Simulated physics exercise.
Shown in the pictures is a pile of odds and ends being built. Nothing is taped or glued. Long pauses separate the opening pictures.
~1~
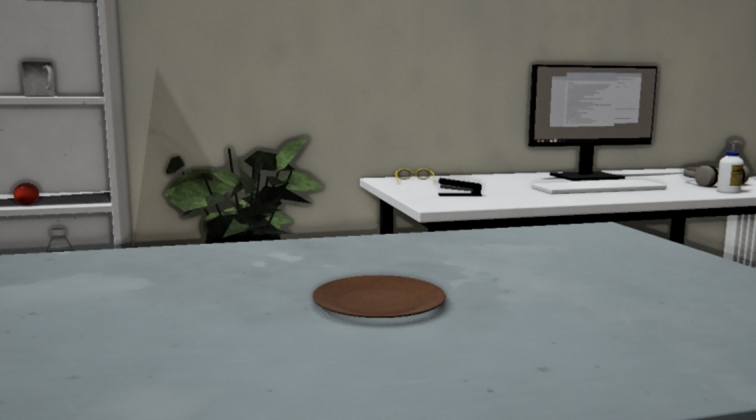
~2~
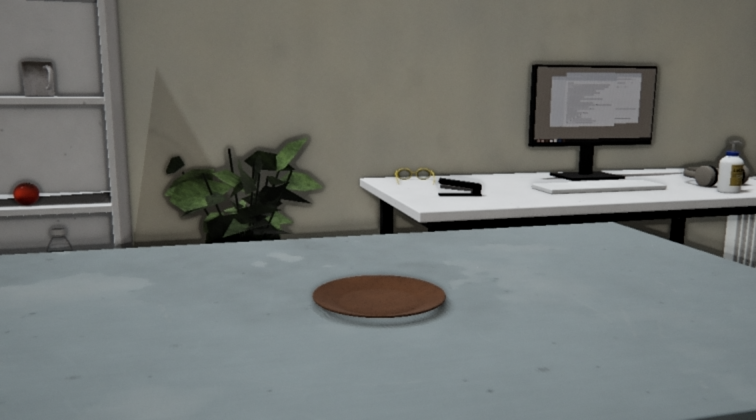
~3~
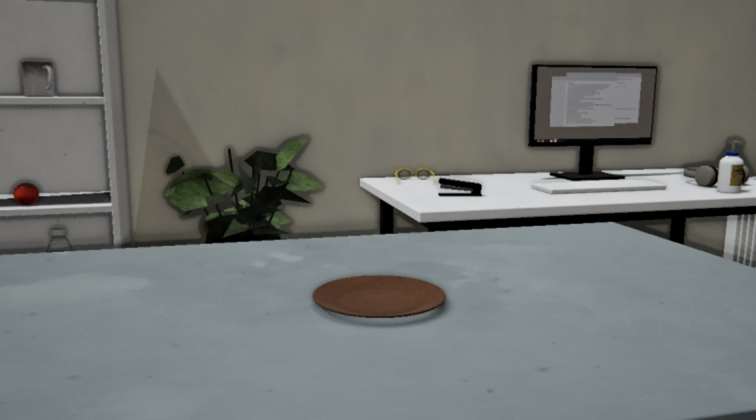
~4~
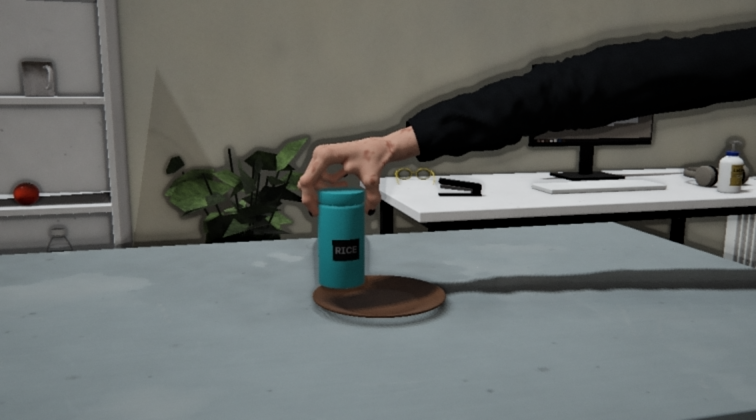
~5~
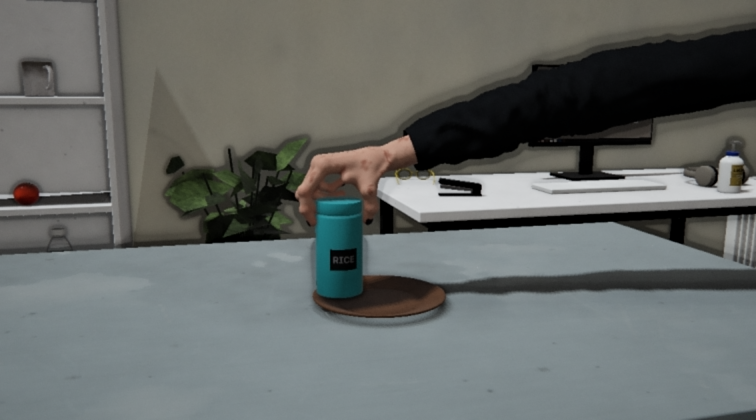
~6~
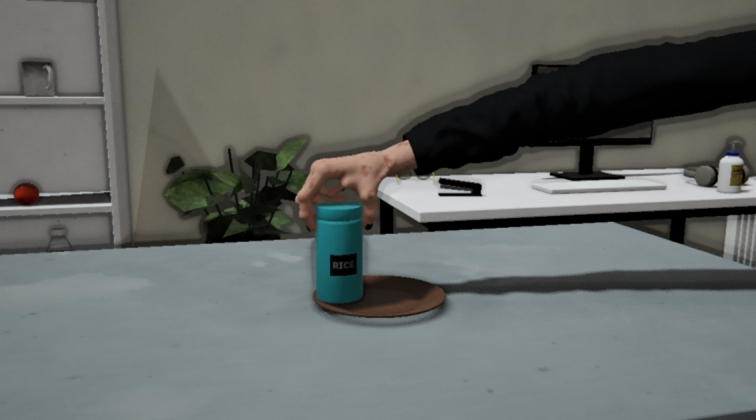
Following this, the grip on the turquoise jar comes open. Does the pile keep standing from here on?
Yes, my guess is the pile will be stable.
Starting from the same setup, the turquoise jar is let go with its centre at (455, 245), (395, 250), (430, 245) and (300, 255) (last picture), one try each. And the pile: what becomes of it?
Topples over, stays standing, stays standing, topples over.
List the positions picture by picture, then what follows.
The last thing is not in view yet; brown plate (379, 299), in the first picture.
The last thing is not in view yet; brown plate (379, 299), in the second picture.
The last thing is not in view yet; brown plate (379, 299), in the third picture.
On its way; turquoise jar (342, 237); brown plate (379, 299), in the fourth picture.
On its way; turquoise jar (339, 246); brown plate (379, 299), in the fifth picture.
In place under the hand; turquoise jar (339, 251); brown plate (379, 299), in the sixth picture.
Then, 0.50 s later than the last frame, all is still.
Then, 1.30 s later than the last frame, turquoise jar resting near (339, 252).
Then, 2.00 s later than the last frame, things are still on the move.
Then, 2.70 s later than the last frame, all is still.
When it is over, both as before. End places, in pixels of the last picture, turquoise jar near (339, 251). The pile keeps its balance.
